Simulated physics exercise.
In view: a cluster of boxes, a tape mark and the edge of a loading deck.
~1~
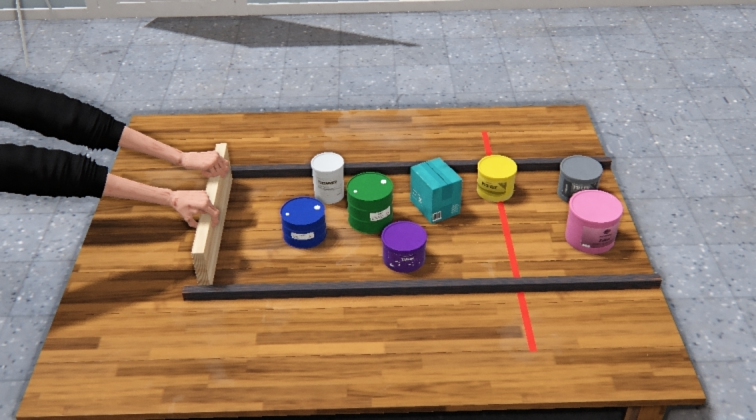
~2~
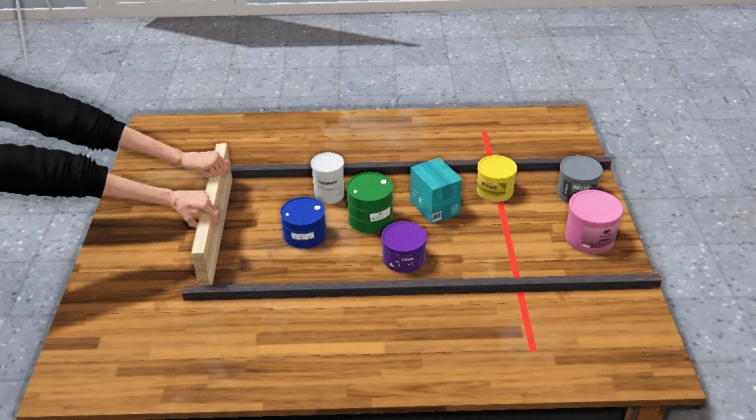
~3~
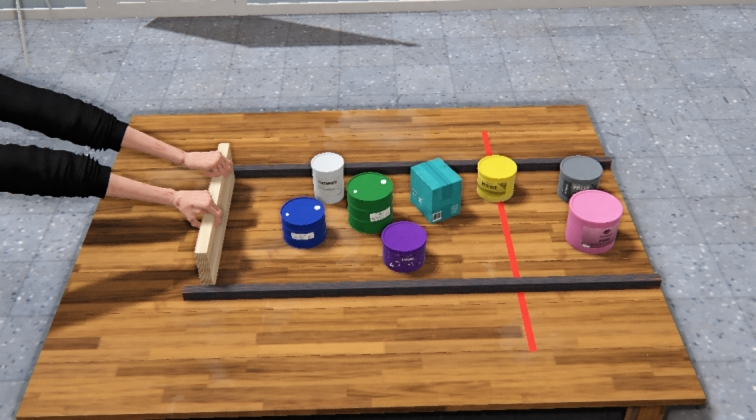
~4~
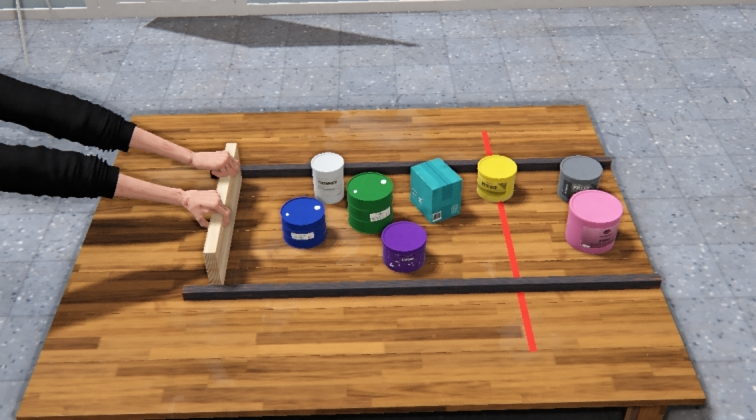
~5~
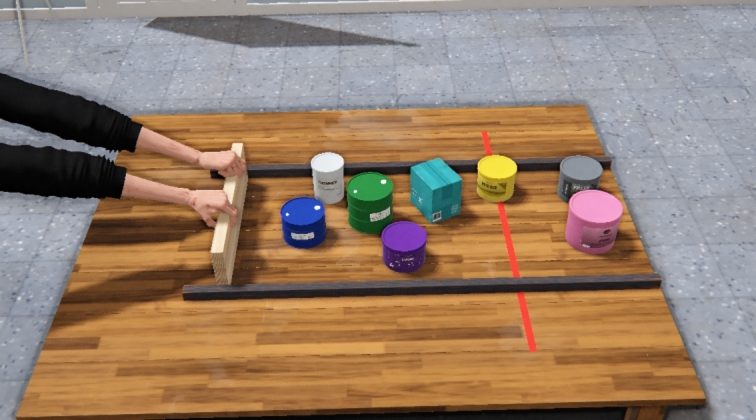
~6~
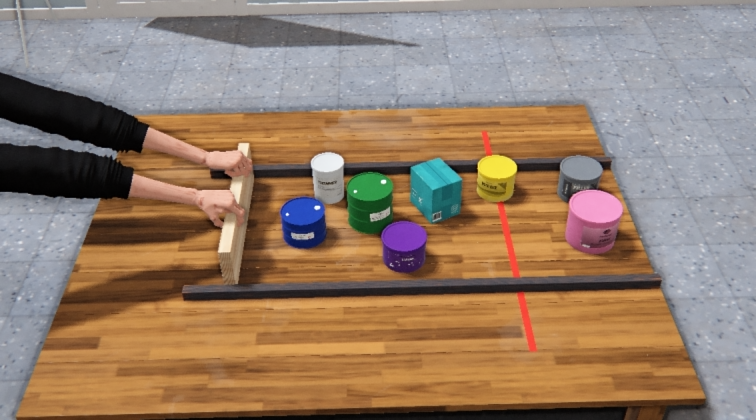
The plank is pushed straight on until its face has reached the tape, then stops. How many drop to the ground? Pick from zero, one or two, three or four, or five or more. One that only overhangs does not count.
As it turns out, the number that fall off is zero.
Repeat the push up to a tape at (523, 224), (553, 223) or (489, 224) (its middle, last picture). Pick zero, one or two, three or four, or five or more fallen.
The falls would be none; just one or two; zero.
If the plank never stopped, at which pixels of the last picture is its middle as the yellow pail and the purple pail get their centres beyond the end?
Near (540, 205) and (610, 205).
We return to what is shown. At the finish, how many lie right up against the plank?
The number is 3.
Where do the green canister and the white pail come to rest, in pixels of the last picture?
The green canister at (536, 191), the white pail at (513, 171).
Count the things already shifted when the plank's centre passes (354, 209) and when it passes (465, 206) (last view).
The counts are 4 and 7.
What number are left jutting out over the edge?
The number is 1.
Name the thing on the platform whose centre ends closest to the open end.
That is the grey pail.
Early on, none off yet; grey pail at rest near (579, 181); pink pail at rest near (593, 222); yellow pail at rest near (496, 179).
Finally, the number that fall off is zero.
